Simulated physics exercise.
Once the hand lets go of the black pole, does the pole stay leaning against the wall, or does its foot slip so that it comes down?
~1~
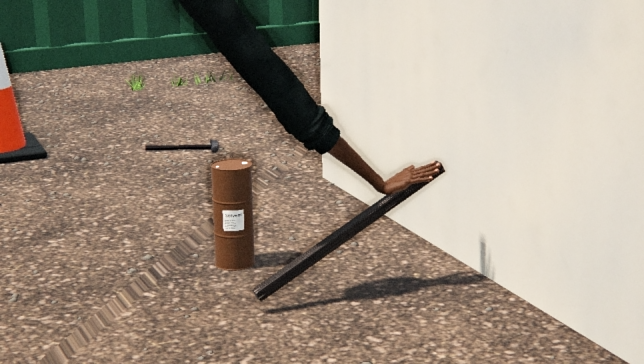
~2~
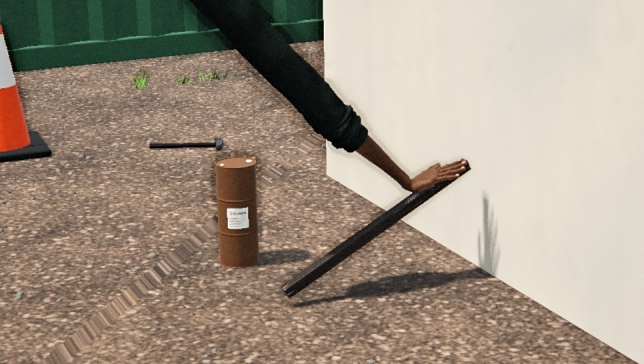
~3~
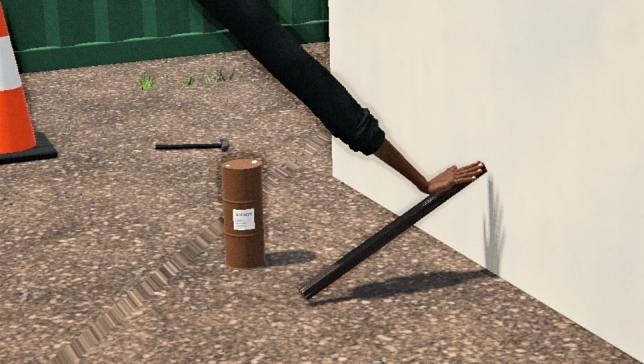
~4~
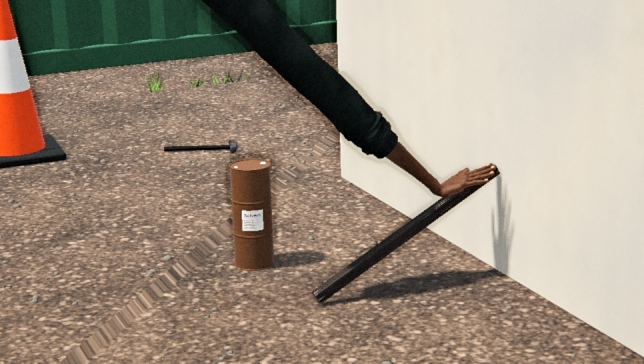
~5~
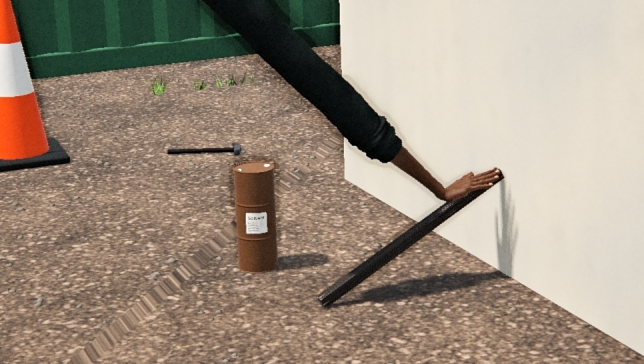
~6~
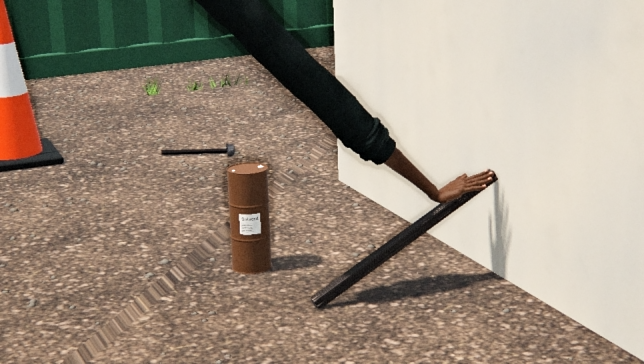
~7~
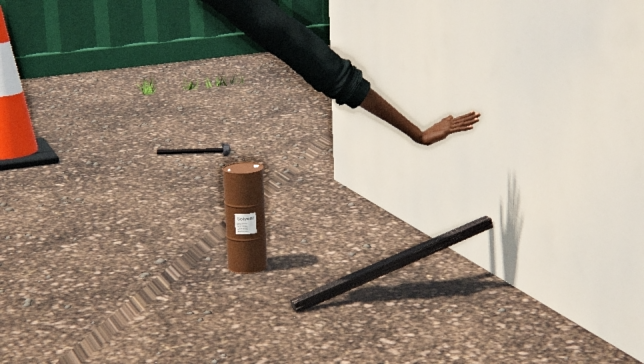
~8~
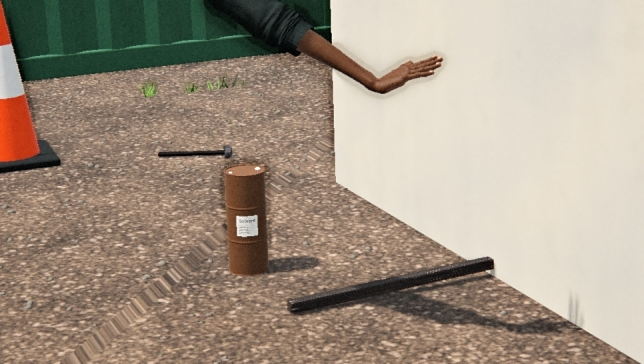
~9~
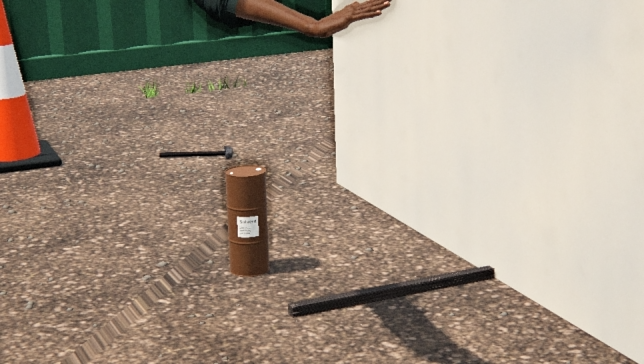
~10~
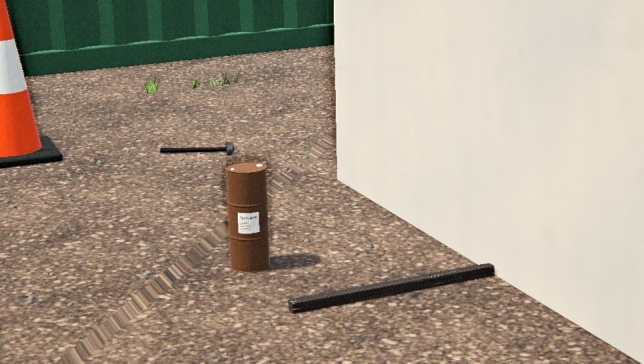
The pole gives way, sliding down until it lies on the ground beside the wall.
